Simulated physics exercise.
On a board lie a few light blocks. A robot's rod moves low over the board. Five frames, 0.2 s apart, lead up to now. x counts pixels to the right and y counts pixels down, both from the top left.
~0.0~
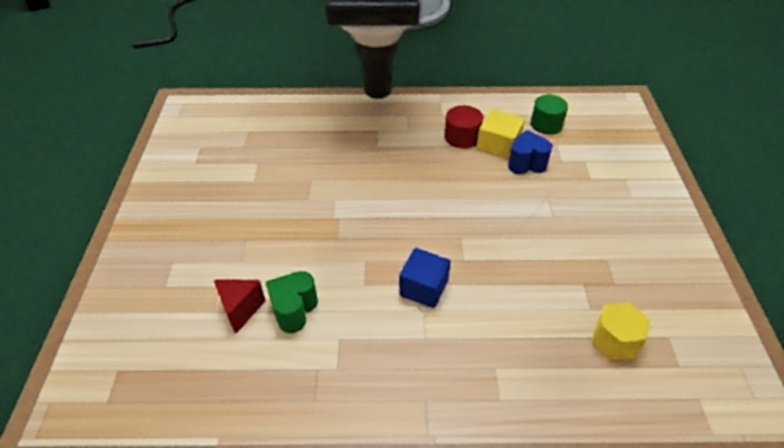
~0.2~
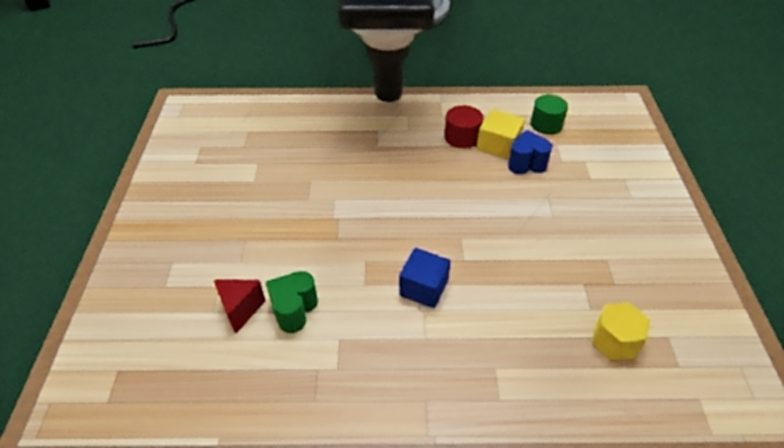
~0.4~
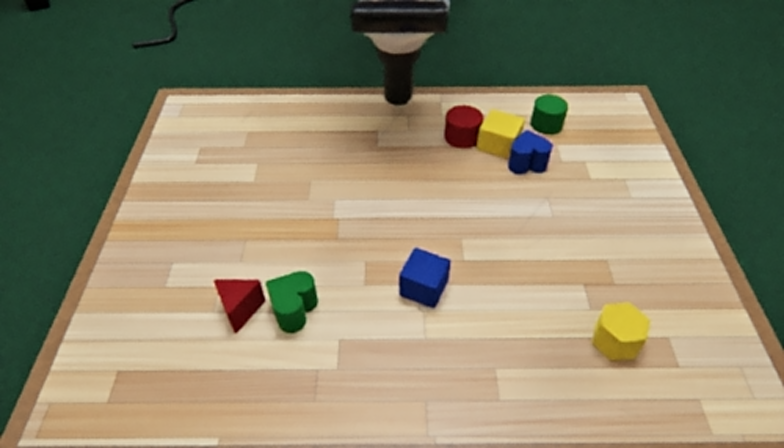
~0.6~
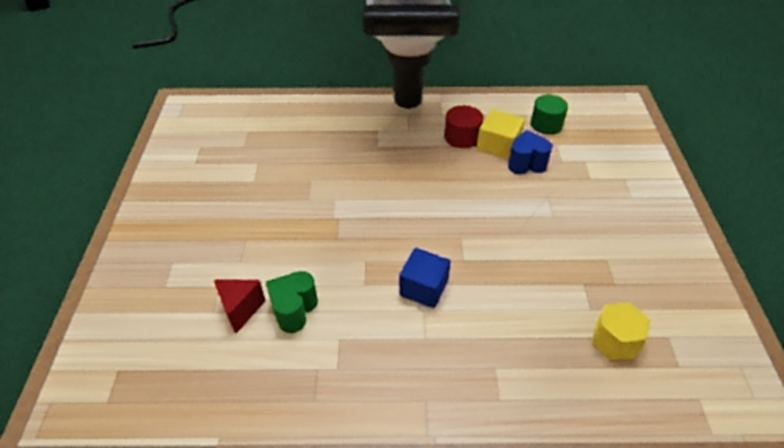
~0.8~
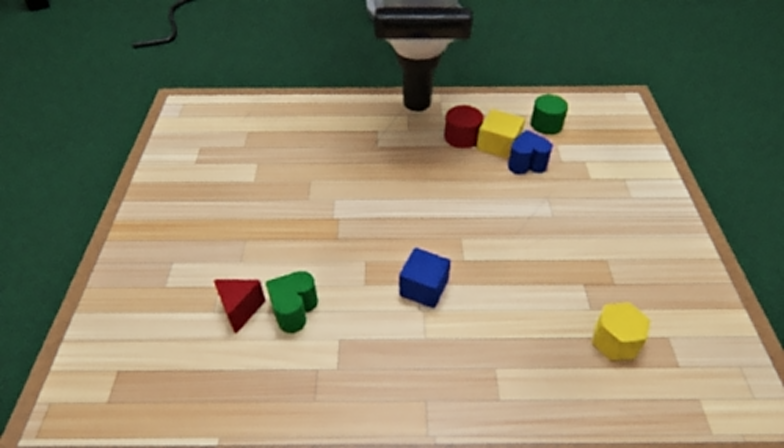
A robot arm with a dark rod reaches over the far edge of a light wooden board on a green surface, seen from above the near side by a still camera. A red round block, yellow square piece, blue heart and green round block cluster at upper right, with a blue cube near the centre, a yellow hexagon lower right, and a red triangle and green heart lower left. The rod slides slightly right and nearer, towards the red round block, while every block stays still.
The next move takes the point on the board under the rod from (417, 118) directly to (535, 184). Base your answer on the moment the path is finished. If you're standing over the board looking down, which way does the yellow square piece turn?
Seen from above, counterclockwise.
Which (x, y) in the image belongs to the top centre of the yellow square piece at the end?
Roughly at (580, 129).
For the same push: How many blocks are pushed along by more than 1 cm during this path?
Counting only shifts above 1 cm, I get three or more blocks.
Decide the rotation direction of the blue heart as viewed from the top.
It spins with the clock.
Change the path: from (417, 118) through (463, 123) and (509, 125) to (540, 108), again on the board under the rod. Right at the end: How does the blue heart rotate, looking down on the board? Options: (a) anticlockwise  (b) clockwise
a.
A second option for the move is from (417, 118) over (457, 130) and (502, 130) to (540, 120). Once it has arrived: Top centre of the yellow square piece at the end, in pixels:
The middle of its upper face will lie at (557, 148).
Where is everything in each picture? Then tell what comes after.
In the first frame, rod tip at (378, 91); block tops, red round block at (465, 115); yellow square piece at (503, 123); blue heart at (532, 143); green round block at (552, 103).
In the second frame, rod at (388, 95); blocks unchanged.
In the third frame, rod at (399, 98); blocks unchanged.
In the fourth frame, rod at (408, 101); blocks unchanged.
In the fifth frame, rod at (417, 104); red round block at (465, 115); yellow square piece at (503, 123); blue heart at (532, 143); green round block at (552, 103).
What follows on the original path. One third of the way, rod at (454, 124); red round block at (488, 125); yellow square piece at (527, 129); blue heart at (556, 150).
Two thirds of the way, rod at (495, 146); red round block at (532, 141); yellow square piece at (564, 131), turned 45° anticlockwise; blue heart at (572, 154), turned 35° clockwise.
At the end, rod at (539, 169); red round block at (571, 152); yellow square piece at (580, 129), turned 75° anticlockwise; blue heart at (614, 160), turned 55° clockwise; green round block in place.
